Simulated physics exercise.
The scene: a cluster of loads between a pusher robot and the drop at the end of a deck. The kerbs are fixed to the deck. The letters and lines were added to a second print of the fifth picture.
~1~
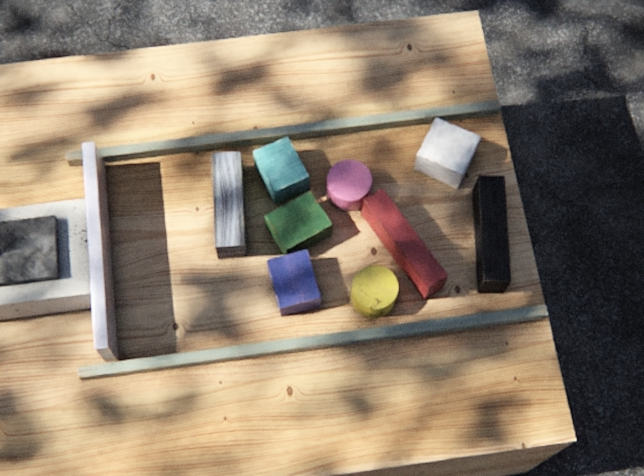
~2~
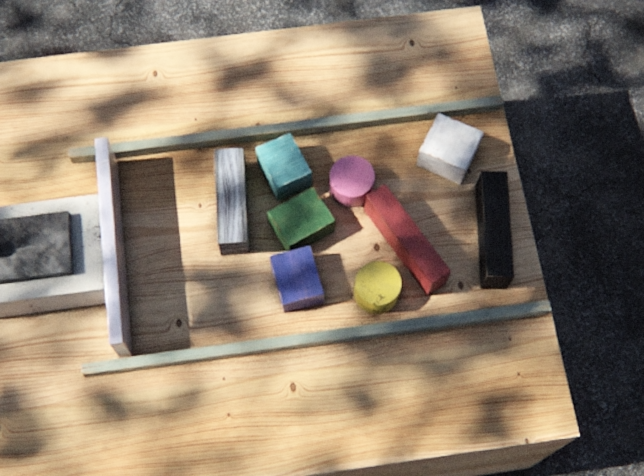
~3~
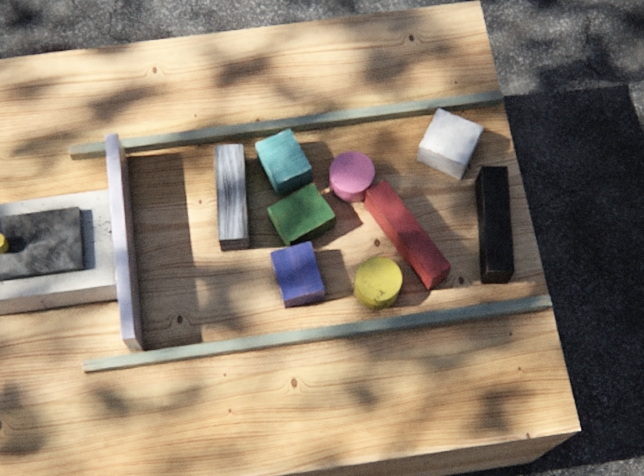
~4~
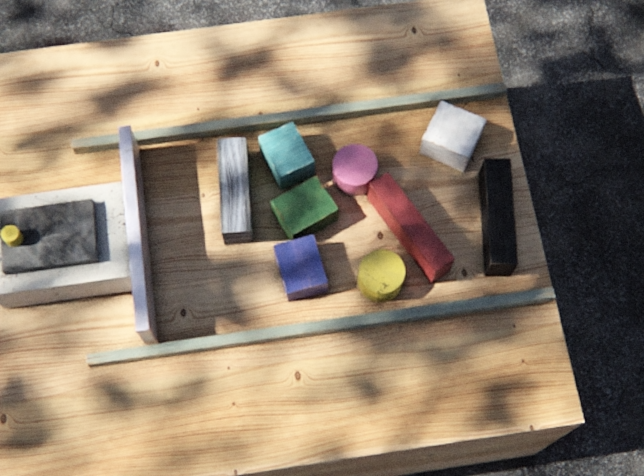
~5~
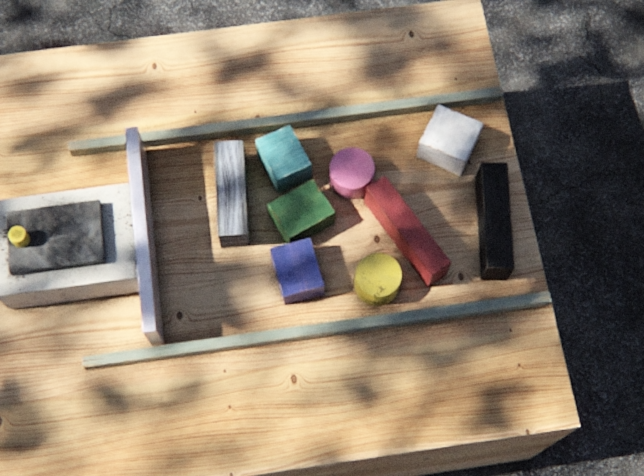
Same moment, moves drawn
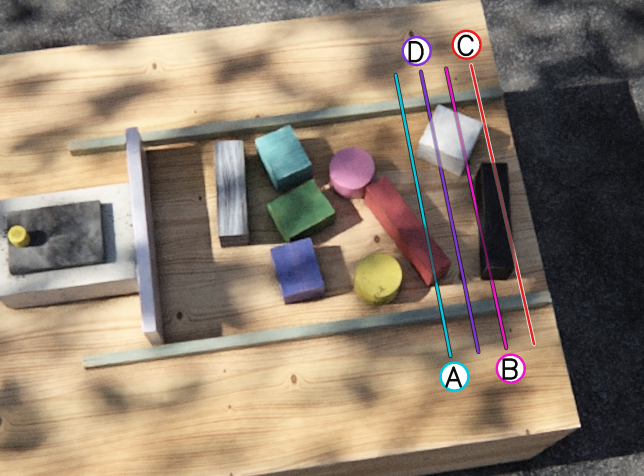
A wooden deck held a loose cluster of colorful blocks between two rails, and a flat pusher on the left slid slowly a short way right toward them, while the blocks stayed put.
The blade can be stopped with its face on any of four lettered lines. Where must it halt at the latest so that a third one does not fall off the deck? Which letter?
Up to line A.
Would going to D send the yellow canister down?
No.
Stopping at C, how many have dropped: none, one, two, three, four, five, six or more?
In all, six or more.
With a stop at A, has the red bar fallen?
By then, no.
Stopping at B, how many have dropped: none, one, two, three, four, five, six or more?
Six or more.
On the marked copy, A at (422, 208); B at (475, 201); C at (501, 197); D at (448, 204).
Taking A. A third of the way, robot (166, 222); turquoise crate (291, 159); grey stick (262, 190).
Two thirds of the way, robot (269, 208); white crate (463, 132); red bar (450, 229).
When it is over, robot (347, 198); black stick over the edge; white crate over the edge; two fallen.
As for the rest, B drops six; C drops seven; D drops four.
